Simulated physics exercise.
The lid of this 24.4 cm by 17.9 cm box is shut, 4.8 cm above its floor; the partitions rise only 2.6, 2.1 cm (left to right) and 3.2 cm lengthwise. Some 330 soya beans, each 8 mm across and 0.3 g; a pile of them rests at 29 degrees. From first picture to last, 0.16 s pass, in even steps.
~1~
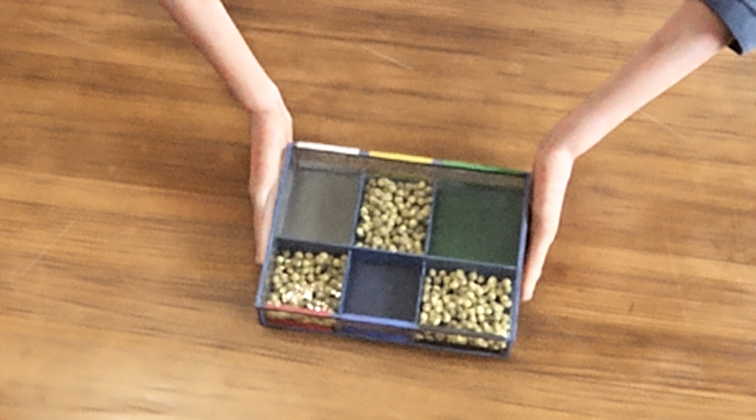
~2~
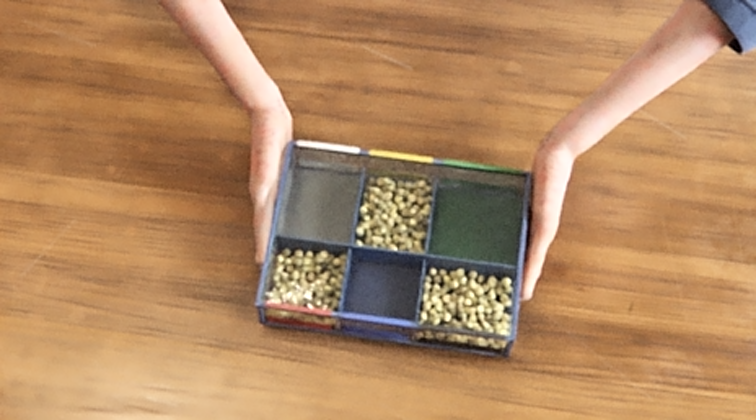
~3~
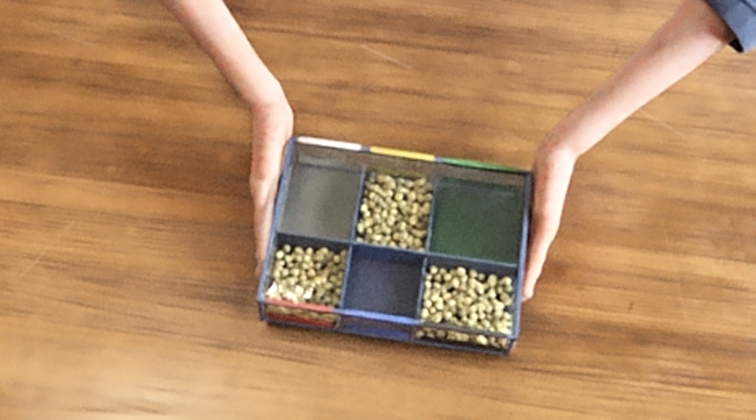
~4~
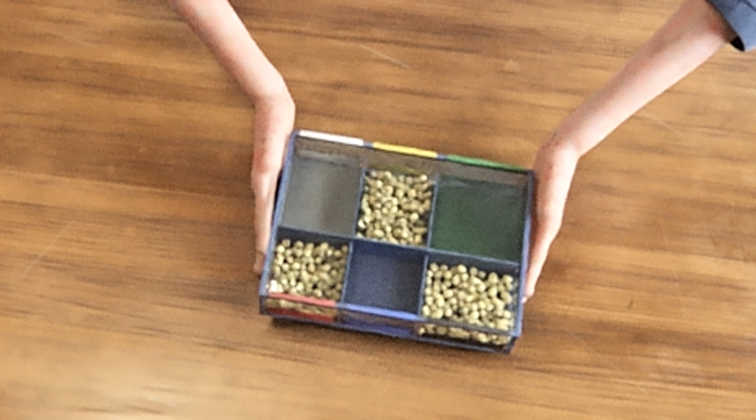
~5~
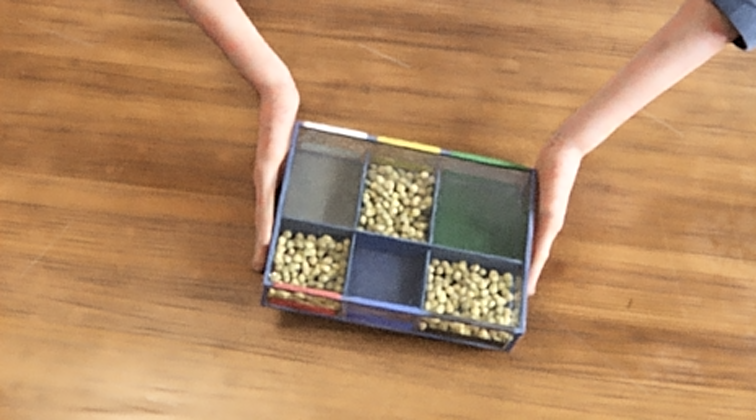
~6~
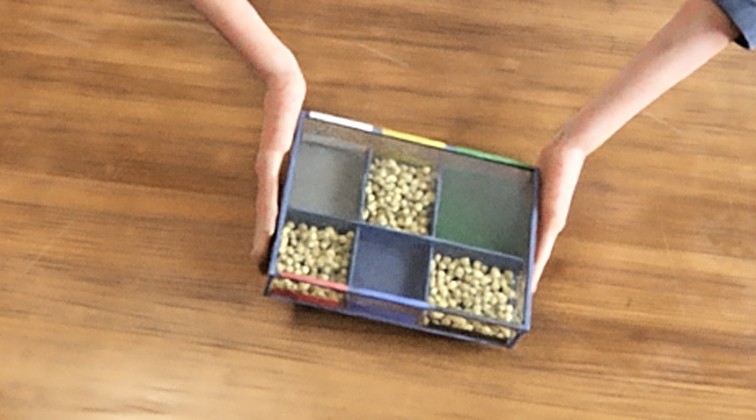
At first, two hands hold a shallow, clear-lidded box level above a wooden surface, with pale beans filling three of its six compartments. Gradually the hands turn and tilt the box slightly clockwise, its left side rising a little, while the beans stay piled in the same three compartments.
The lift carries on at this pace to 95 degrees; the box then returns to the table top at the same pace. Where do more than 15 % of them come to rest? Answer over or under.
Red under, blue under, green over, yellow under, white under, black over.
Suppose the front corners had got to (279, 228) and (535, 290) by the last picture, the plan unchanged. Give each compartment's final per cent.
Red 10; blue 0; green 40; yellow 20; white 5; black 25.
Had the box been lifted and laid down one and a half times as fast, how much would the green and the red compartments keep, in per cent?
In that case green 55; red 0.
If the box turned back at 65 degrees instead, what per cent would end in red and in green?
Then: Red 20, green 5.
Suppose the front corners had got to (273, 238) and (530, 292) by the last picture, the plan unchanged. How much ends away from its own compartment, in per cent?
It would be near 55 per cent.
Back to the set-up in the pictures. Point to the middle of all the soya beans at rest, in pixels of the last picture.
Around (487, 260).
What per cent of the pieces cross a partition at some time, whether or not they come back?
Some 65 per cent.
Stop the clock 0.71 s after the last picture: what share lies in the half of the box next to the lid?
Roughly 60 per cent.
Then, 0.71 s after the last picture, tilt 95 degrees; red 25 %, blue 5 %, green 10 %, yellow 30 %, black 35 %.
Then, 1.18 s after the last picture, tilt 42 degrees; blue 5 %, green 50 %, black 40 %.
Then, 1.72 s after the last picture, tilt 0 degrees; blue 5 %, green 50 %, black 40 %.
In the end, red 0 %, blue 5 %, green 50 %, yellow 0 %, white 0 %, black 40 %.
